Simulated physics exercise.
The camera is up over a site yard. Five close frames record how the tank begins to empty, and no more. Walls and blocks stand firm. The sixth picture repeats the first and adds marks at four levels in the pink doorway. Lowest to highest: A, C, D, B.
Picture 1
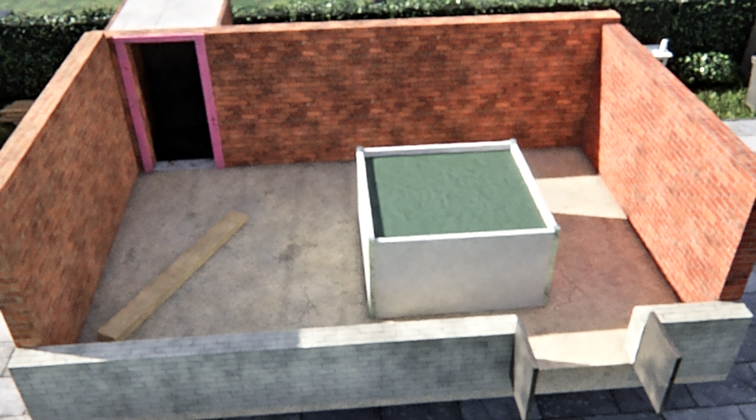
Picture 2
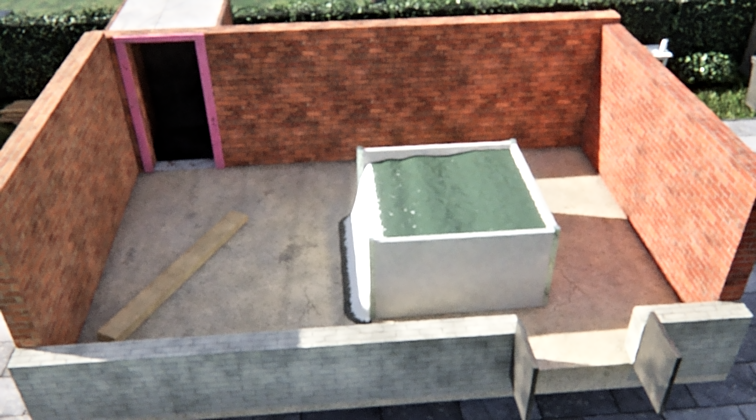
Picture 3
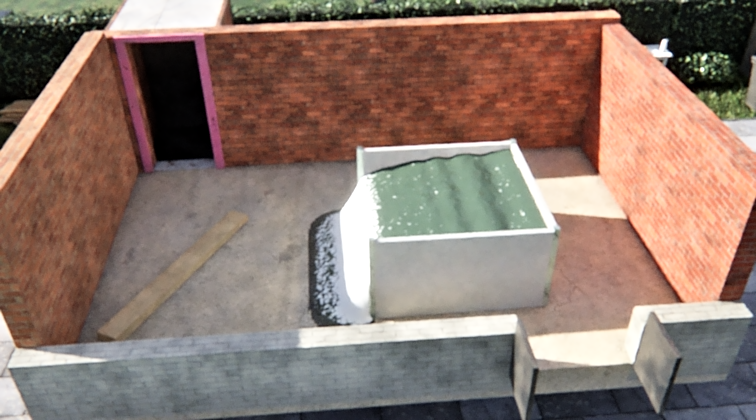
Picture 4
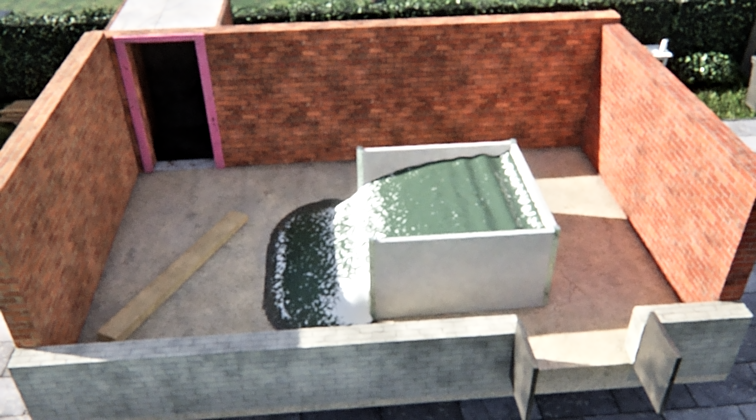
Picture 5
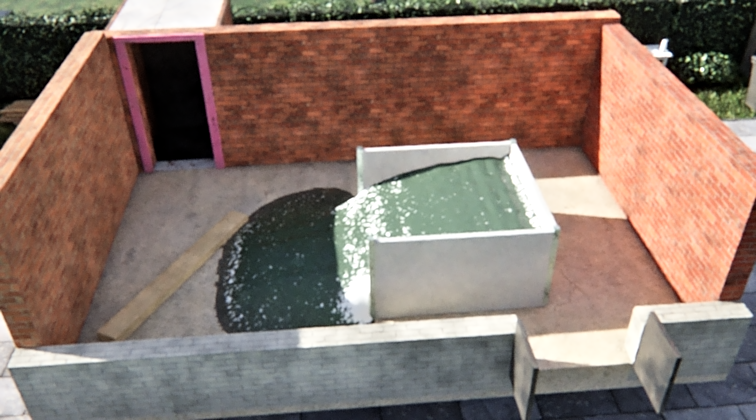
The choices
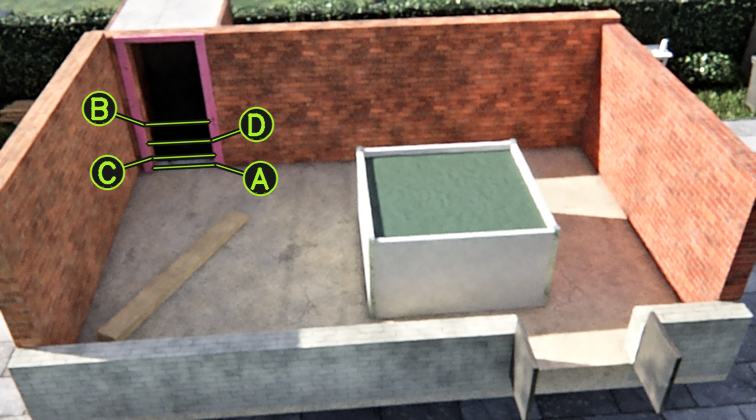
Green water pours out the left side of a pale tank and spreads across the yard.
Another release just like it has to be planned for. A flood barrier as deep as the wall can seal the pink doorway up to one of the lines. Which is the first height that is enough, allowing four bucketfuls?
I would pick height D.
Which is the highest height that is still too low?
That is height C.
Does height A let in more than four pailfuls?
Yes, that goes wrong.
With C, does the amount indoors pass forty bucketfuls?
No, it does not.
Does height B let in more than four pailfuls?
No.
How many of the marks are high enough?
Two of the four.
On the marked copy, A at (185, 166); B at (176, 123); C at (183, 156); D at (180, 142); from the bottom up A, C, D, B.
With A, dozens of bucketfuls pour in.
With B, nothing gets over.
With C, about 13 bucketfuls get in.
With D, a splash gets over, under a bucket.
